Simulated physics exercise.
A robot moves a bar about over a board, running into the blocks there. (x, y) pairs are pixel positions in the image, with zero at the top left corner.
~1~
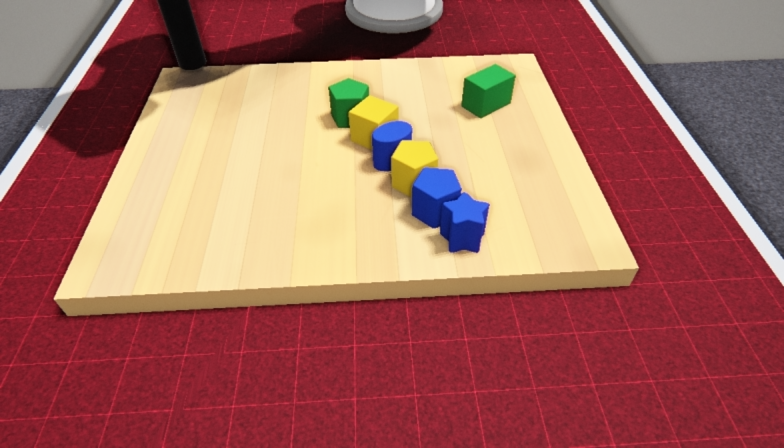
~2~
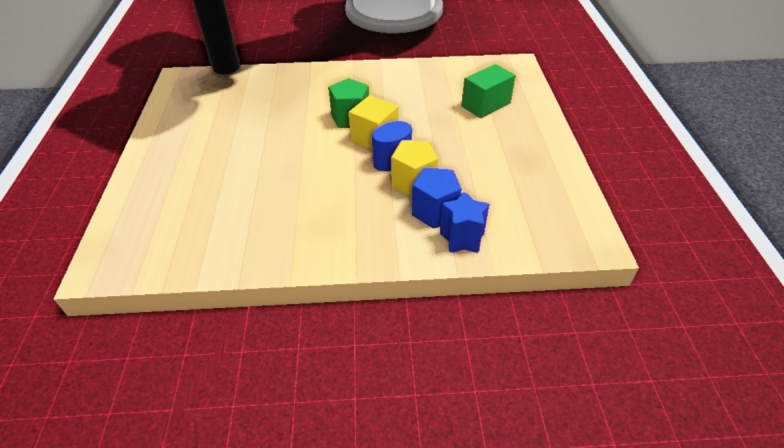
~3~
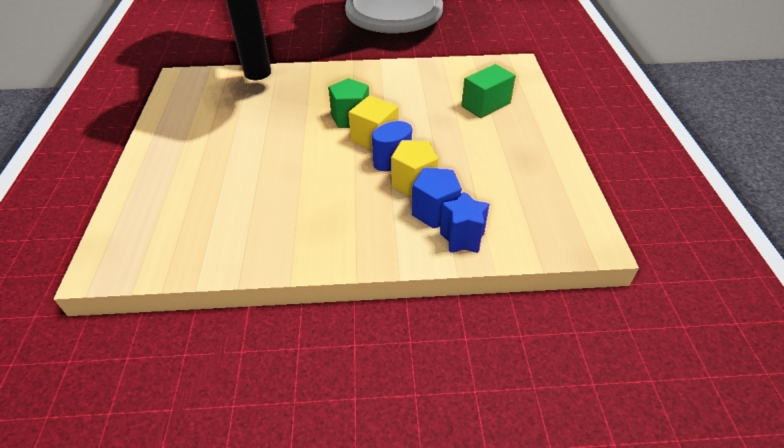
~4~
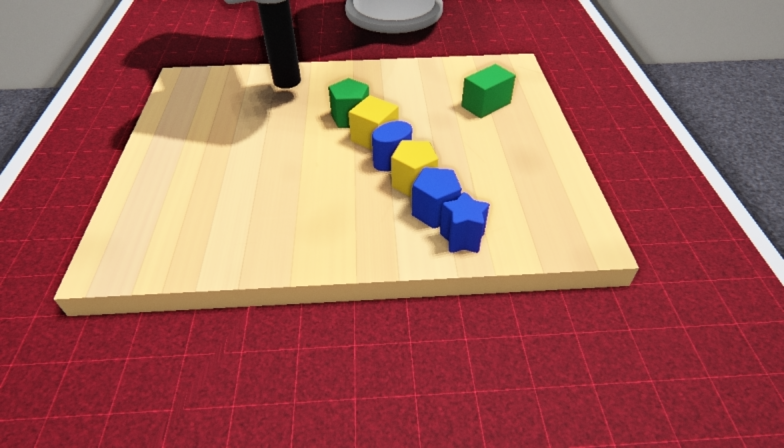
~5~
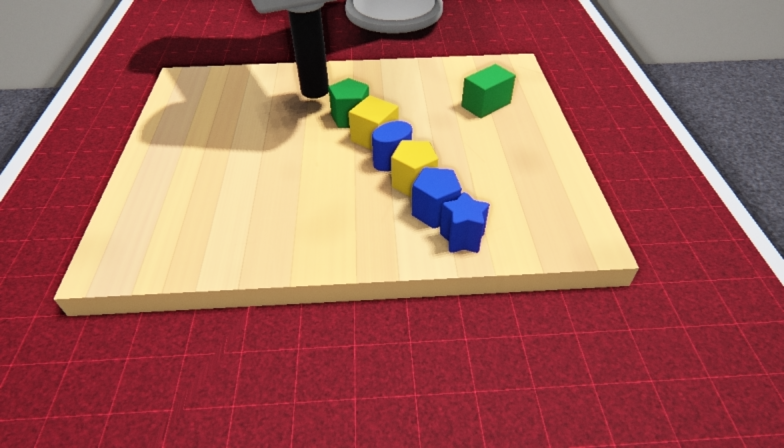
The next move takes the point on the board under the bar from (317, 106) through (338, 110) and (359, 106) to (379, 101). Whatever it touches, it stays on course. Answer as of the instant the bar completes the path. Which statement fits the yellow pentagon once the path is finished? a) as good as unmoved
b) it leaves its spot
I'll go with a - as good as unmoved.
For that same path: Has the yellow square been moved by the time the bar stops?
Yes
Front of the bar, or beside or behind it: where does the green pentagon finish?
Slid off.
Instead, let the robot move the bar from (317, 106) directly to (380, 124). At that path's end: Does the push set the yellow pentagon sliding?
I'd say yes.
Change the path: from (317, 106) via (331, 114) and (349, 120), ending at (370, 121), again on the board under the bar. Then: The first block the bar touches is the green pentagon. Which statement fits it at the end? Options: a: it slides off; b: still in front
Answer: B.
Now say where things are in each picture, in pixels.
Bar tip at (193, 64); block tops, green pentagon at (348, 88); yellow square at (374, 108); yellow pentagon at (415, 152), in the first picture.
Bar at (226, 68); blocks unchanged, in the second picture.
Bar at (258, 74); blocks unchanged, in the third picture.
Bar at (287, 82); blocks unchanged, in the fourth picture.
Bar at (315, 91); green pentagon at (348, 88); yellow square at (374, 108); yellow pentagon at (415, 152), in the fifth picture.
What follows on the original path. Halfway along, bar at (347, 93); green pentagon at (371, 90); yellow square at (384, 111), turned 30° clockwise.
At the end, bar at (379, 86); green pentagon at (389, 88), turned 20° clockwise; yellow square at (388, 110), turned 50° clockwise; yellow pentagon in place.
